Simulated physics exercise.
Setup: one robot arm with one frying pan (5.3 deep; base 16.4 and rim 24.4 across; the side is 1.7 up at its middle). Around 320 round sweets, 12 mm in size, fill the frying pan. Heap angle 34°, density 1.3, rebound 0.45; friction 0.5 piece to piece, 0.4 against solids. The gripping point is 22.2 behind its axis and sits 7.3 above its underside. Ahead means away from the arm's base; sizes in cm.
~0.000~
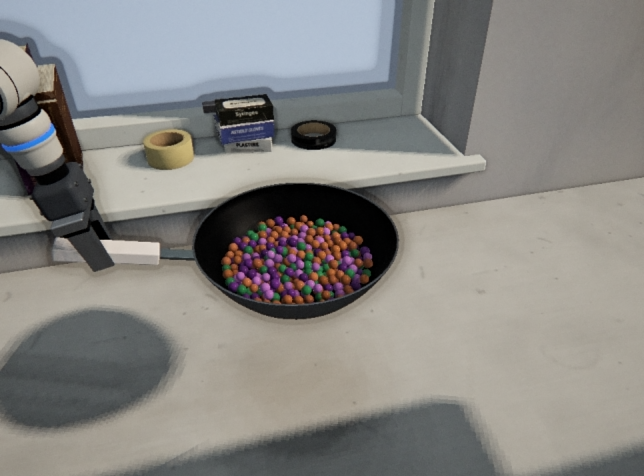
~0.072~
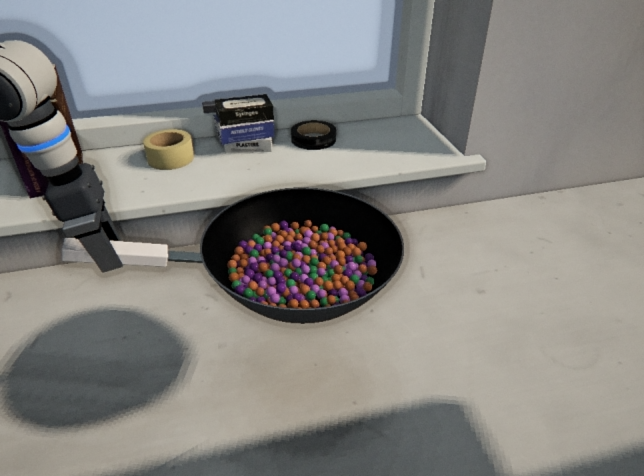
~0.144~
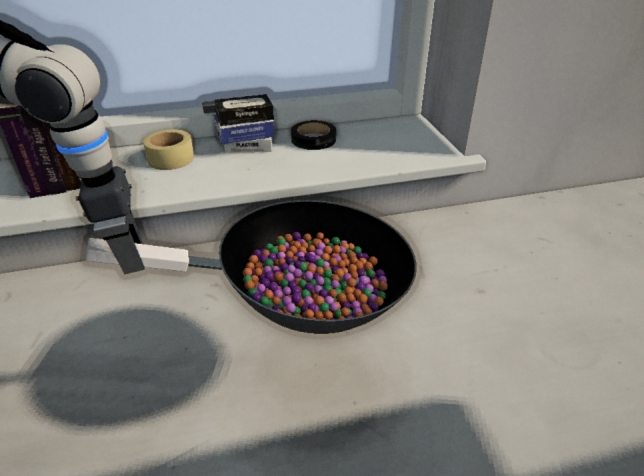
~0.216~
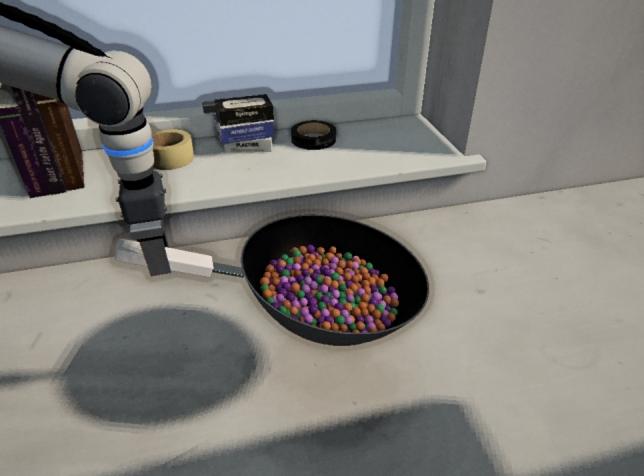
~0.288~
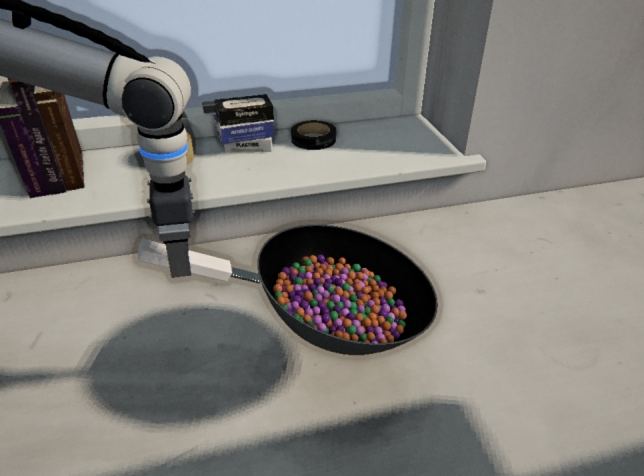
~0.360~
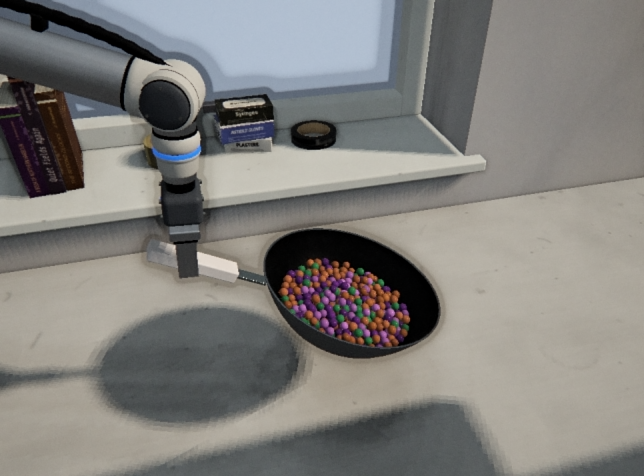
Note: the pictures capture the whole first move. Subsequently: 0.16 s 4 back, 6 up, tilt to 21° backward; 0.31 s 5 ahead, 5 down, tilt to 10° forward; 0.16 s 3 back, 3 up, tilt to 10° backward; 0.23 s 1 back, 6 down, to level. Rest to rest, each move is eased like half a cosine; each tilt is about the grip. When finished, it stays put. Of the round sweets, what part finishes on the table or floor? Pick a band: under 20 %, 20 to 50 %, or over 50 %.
20 to 50 %.
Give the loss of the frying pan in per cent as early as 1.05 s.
Roughly 15 per cent.
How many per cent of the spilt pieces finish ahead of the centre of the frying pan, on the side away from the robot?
That share is close to 50 percent.
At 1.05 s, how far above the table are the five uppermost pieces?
Height: Around 41 cm.
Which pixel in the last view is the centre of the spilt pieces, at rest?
Close to (353, 367) in pixels.
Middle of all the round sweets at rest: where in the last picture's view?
Centre at rest, last frame: Approx. (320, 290) px.
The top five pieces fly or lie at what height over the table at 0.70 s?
62 cm or so.
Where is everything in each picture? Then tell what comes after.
The first picture shows frying pan middle at (297, 253), level; upper third of the load around (292, 256), from x 225 to 370, top at y 220; 316 in the frying pan.
The second picture shows frying pan middle at (303, 258), tilted 2° forward; upper third of the load around (291, 263), from x 230 to 370, top at y 225.
The third picture shows frying pan middle at (317, 269), tilted 6° forward; upper third of the load around (295, 276), from x 245 to 385, top at y 235.
The fourth picture shows frying pan middle at (332, 283), tilted 10° forward; upper third of the load around (297, 289), from x 265 to 395, top at y 250.
The fifth picture shows frying pan middle at (343, 293), tilted 14° forward; upper third of the load around (309, 296), from x 280 to 400, top at y 260.
The sixth picture shows frying pan middle at (347, 296), tilted 16° forward; upper third of the load around (315, 299), from x 285 to 405, top at y 260; 316 in the frying pan.
After 0.70 s, tilted 1° backward, highest piece 63 above the table; 6 in the frying pan, 310 in flight or on a rim.
After 1.05 s, tilted 9° backward, highest piece 42 above the table; 268 in the frying pan, 9 on the table or floor, 39 in flight or on a rim.
After 1.42 s, level, highest piece 21 above the table; 218 in the frying pan, 51 on the table or floor, 47 in flight or on a rim.
After 2.47 s, level, highest piece 21 above the table; 218 in the frying pan, 98 on the table or floor.
At rest, 218 in the frying pan, 98 on the table or floor. That is 31 % on the table or floor.
